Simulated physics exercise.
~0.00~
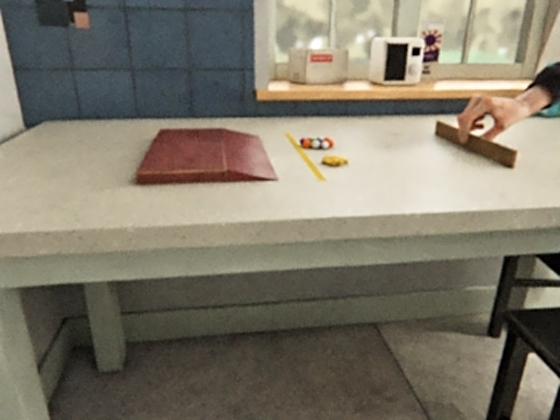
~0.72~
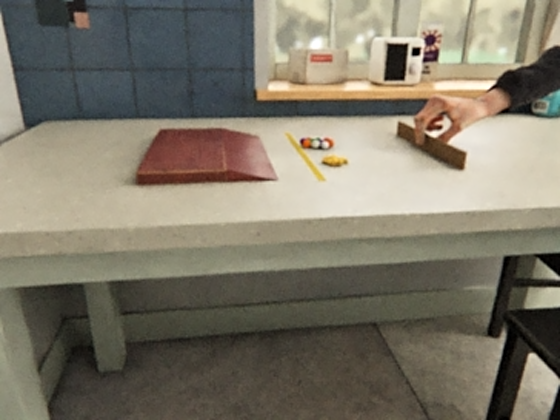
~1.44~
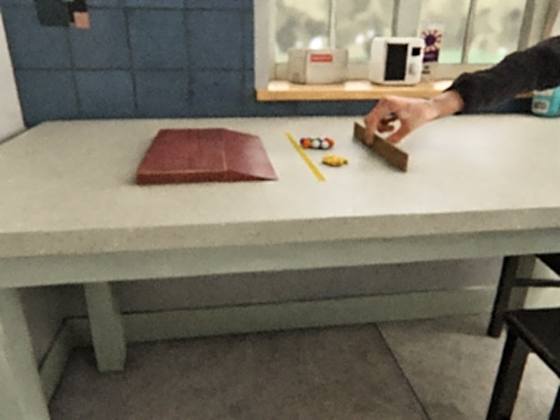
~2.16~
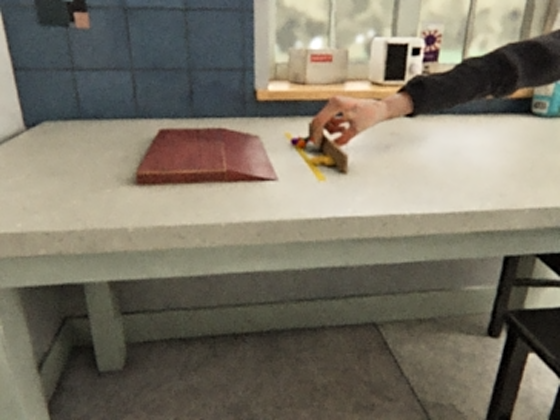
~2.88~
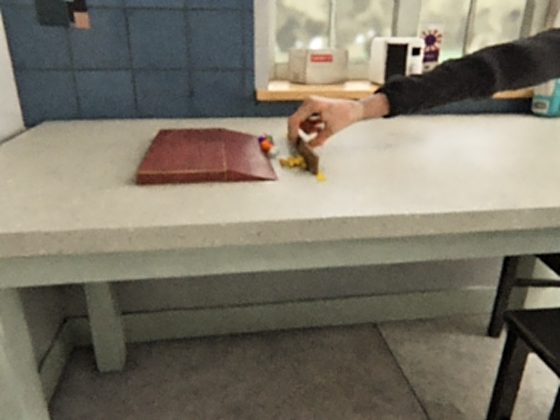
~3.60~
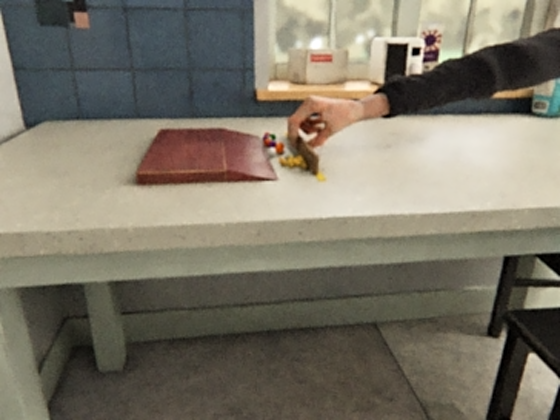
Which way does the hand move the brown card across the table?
The hand slides the brown card to the left, towards the loose pieces and the dark red ramp.
